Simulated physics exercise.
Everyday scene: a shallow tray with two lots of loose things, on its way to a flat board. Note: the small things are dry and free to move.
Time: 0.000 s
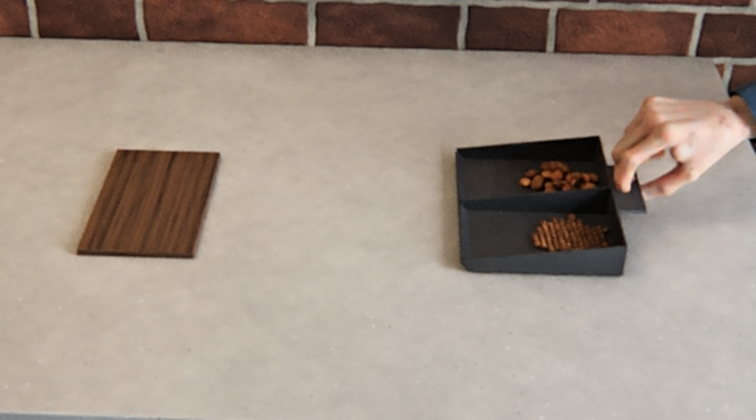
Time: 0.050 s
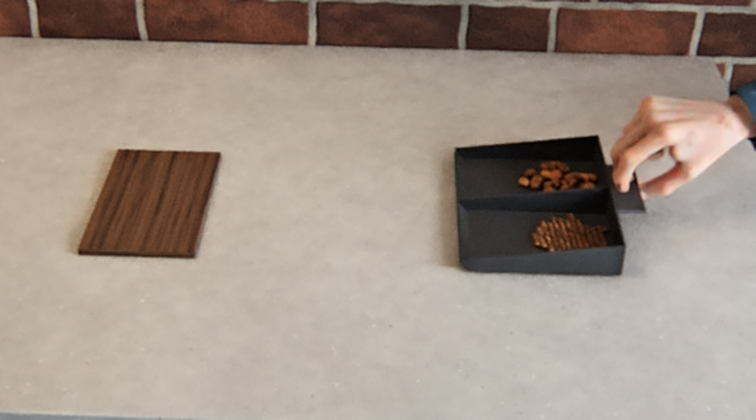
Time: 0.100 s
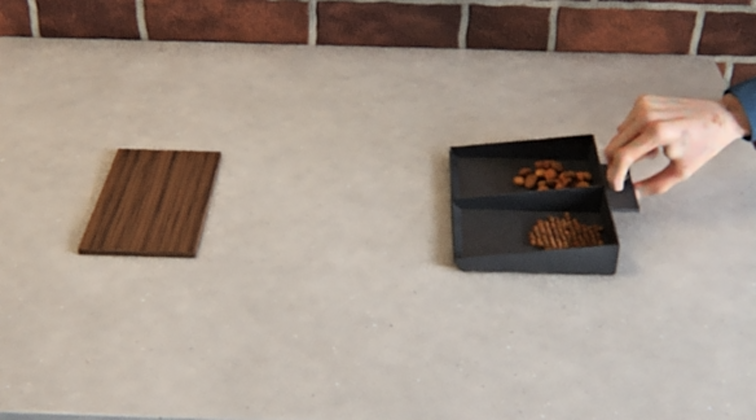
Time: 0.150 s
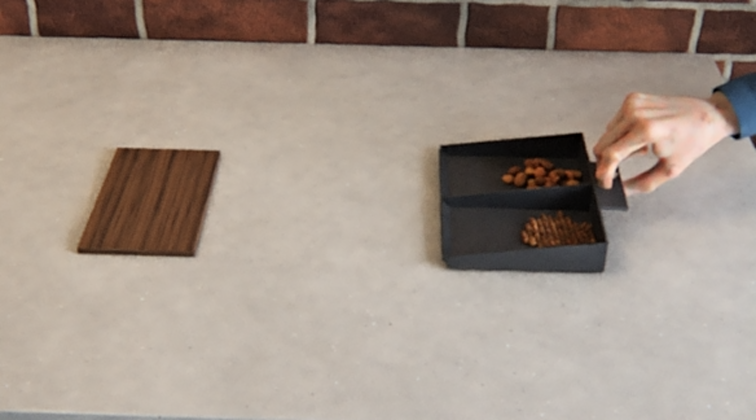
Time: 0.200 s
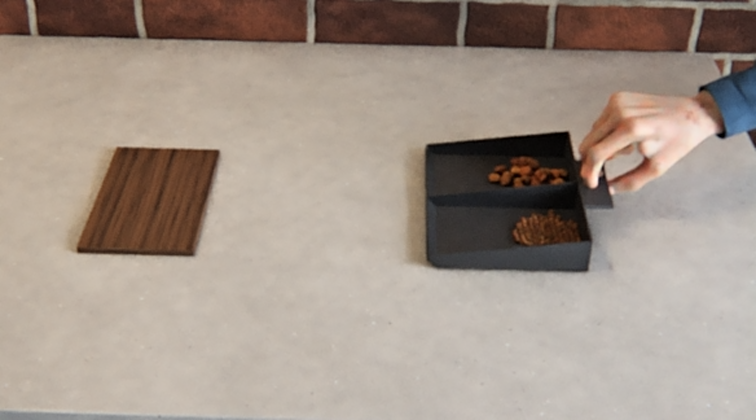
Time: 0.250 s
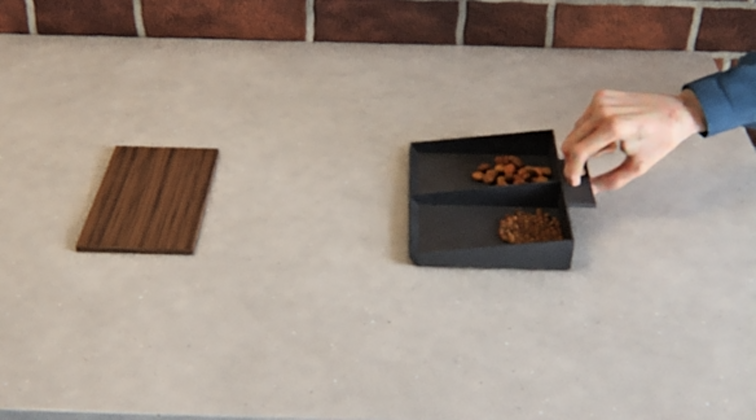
The footage shows a hand holding the right end of a black two-compartment tray with small brown pieces in each section, then sliding it a short way left across a gray countertop, while a dark wooden board lies still.
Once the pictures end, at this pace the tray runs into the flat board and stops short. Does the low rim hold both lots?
The near portion stays put, and the far portion stays put.
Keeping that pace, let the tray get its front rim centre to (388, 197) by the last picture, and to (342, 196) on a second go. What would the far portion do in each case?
One: It is held by the rim. Two: It is held by the rim.
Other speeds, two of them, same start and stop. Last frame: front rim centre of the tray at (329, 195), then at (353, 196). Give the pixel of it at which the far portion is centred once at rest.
Roughly (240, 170), then (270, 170).
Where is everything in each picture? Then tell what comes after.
In the first frame, front rim at (459, 203), at rest; flat board at (144, 223); near portion at (573, 239), many cereal balls; far portion at (564, 185), some bits of cat kibble.
In the second frame, front rim at (457, 203), hardly any of the way covered; far portion at (563, 184).
In the third frame, front rim at (452, 202), hardly any of the way covered; near portion at (569, 238).
In the fourth frame, front rim at (441, 200), a small part of the way covered; far portion at (547, 182).
In the fifth frame, front rim at (426, 199), a small part of the way covered; near portion at (550, 235).
In the sixth frame, front rim at (410, 197), about a quarter of the way covered; flat board at (143, 220); near portion at (532, 233); far portion at (517, 179).
Around 0.58 s, tray still sliding, front rim near (313, 195); near portion all inside; far portion all inside.
Around 1.01 s, tray stopped at the flat board; near portion all inside, moved towards the front rim; far portion all inside.
Finally (1.4 s), tray stopped at the flat board; near portion all inside, moved towards the front rim; far portion all inside.
